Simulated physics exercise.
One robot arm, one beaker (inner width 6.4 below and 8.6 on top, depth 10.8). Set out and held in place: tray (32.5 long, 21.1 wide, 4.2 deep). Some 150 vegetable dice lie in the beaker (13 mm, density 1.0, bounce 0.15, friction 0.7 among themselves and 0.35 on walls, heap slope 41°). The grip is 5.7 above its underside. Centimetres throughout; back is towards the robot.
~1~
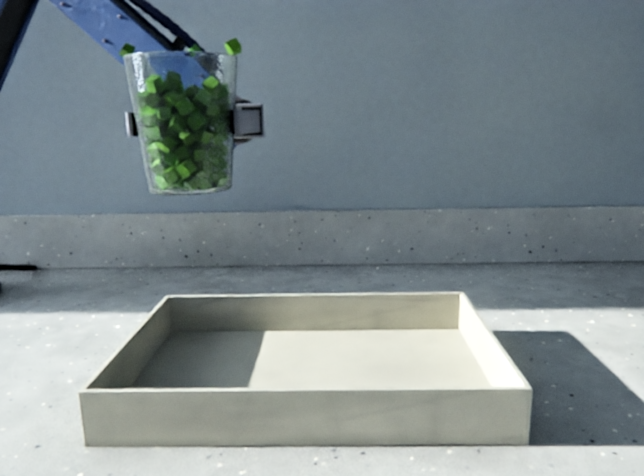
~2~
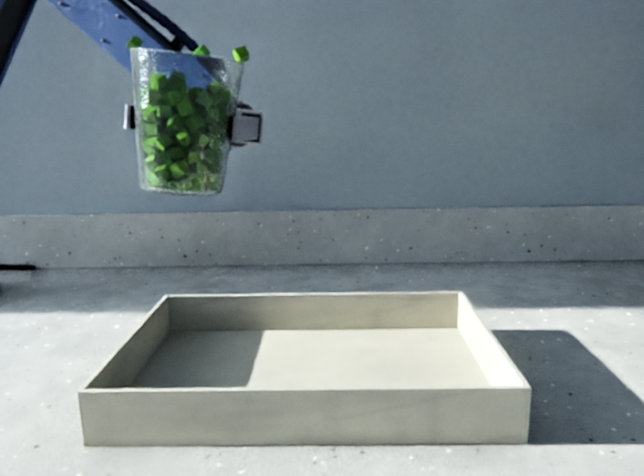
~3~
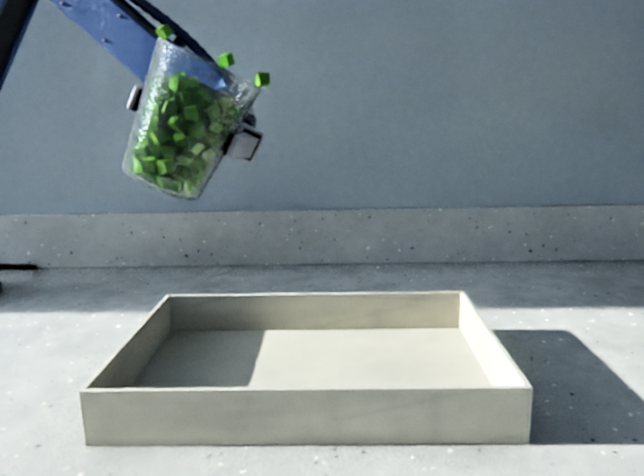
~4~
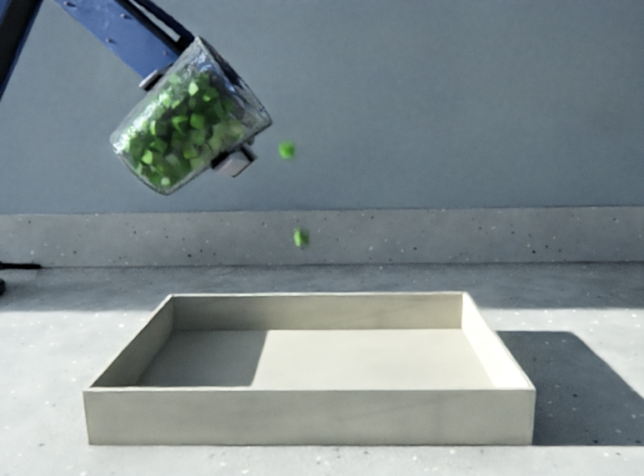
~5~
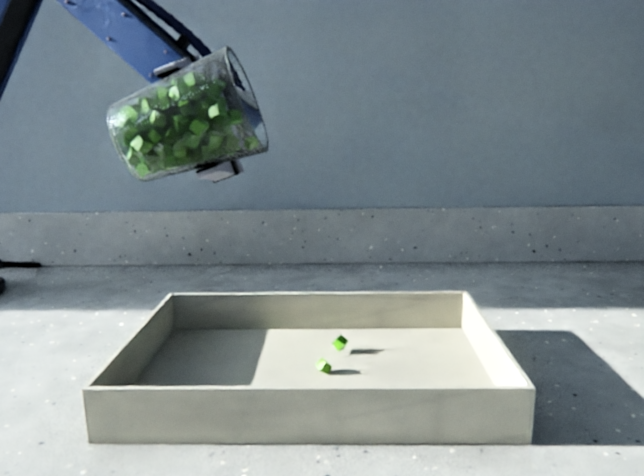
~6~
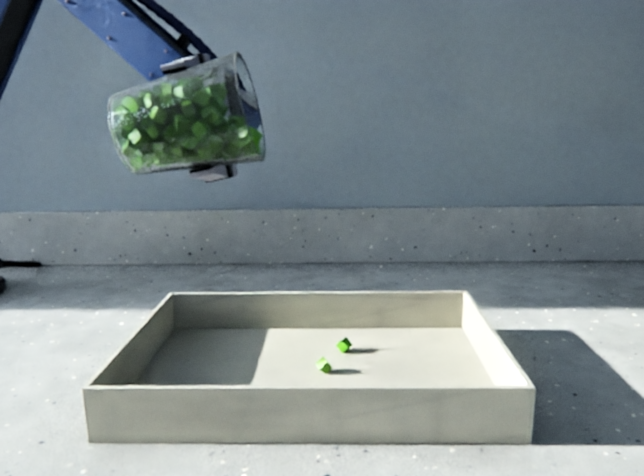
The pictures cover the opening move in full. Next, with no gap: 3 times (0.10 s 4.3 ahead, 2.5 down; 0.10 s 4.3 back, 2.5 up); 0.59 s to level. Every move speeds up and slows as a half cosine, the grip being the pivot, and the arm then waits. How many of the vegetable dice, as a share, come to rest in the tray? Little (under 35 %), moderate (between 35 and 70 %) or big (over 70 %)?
In the tray the share is moderate, between 35 and 70 %.
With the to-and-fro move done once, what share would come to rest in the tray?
It would be near 30 per cent.
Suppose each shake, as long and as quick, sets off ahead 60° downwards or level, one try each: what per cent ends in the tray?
Some 30 and 90 per cent.
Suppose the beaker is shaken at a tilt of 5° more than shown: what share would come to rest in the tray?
Then about 65 per cent.
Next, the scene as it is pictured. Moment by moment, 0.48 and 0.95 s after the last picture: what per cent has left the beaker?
About 35, 55.
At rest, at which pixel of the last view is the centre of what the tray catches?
Near (383, 366).
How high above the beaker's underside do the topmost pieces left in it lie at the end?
Some 6.5 cm.
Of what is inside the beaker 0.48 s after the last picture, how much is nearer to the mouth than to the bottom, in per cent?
Roughly 35 per cent.
Then, 0.48 s on, tilted 79° forward, highest piece 23 above the table; 96 in the beaker, 42 in the tray, 14 in flight or on a rim.
Then, 0.95 s on, tilted 28° forward, highest piece 27 above the table; 81 in the tray, 70 in the beaker, 1 in flight or on a rim.
Then, 1.39 s on, level, highest piece 24 above the table; 82 in the tray, 70 in the beaker.
Then, 2.44 s on, level, highest piece 24 above the table; 82 in the tray, 70 in the beaker.
In the end, 82 in the tray, 70 in the beaker. That is 54 % in the tray.
